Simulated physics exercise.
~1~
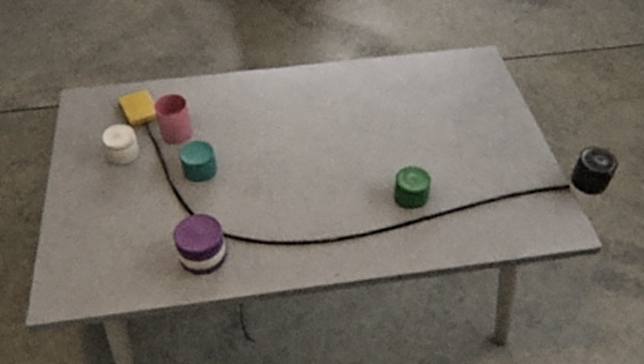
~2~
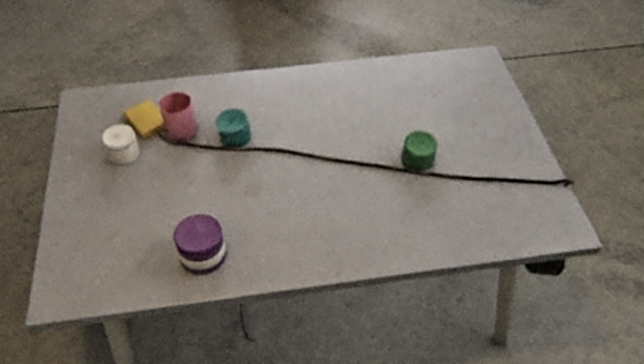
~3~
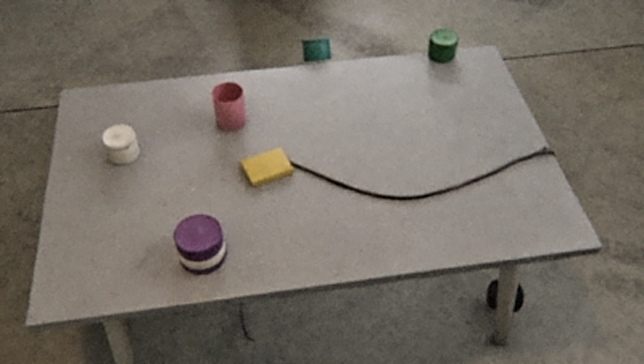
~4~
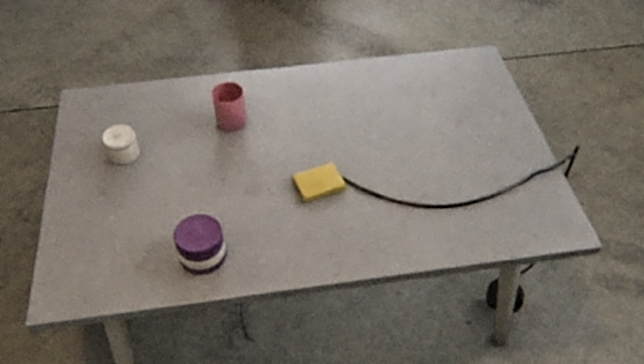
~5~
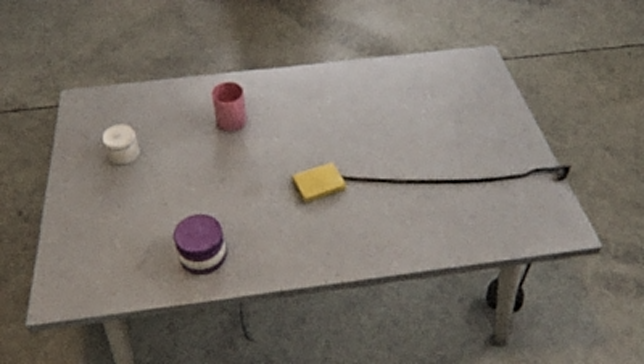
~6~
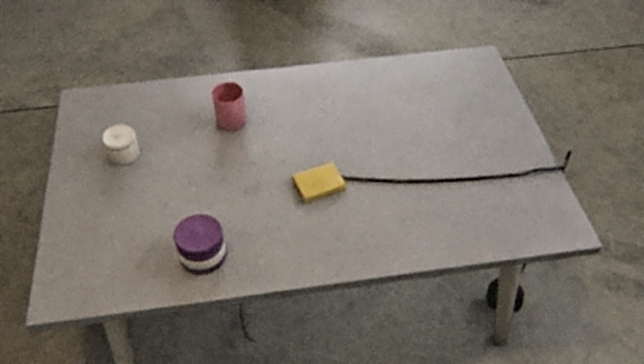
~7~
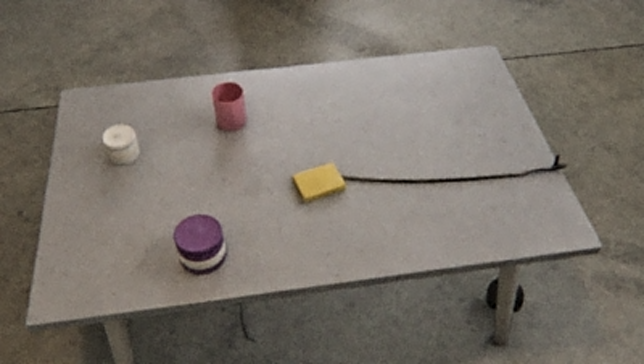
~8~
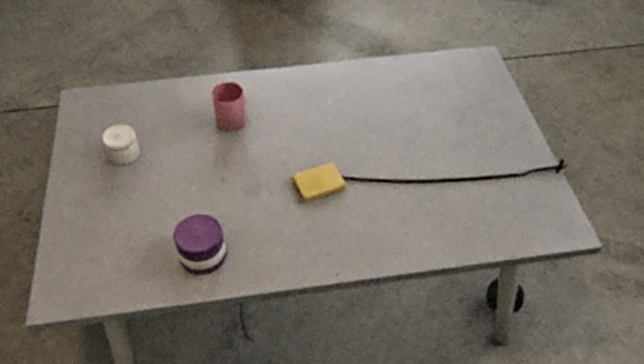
The black speaker dropped off the table's right edge, pulling its cable, which swept the teal and green tubs off the far side and dragged the yellow phone rightward past a nudged pink cup; the phone stopped mid-table, the white canister and purple tin unmoved.
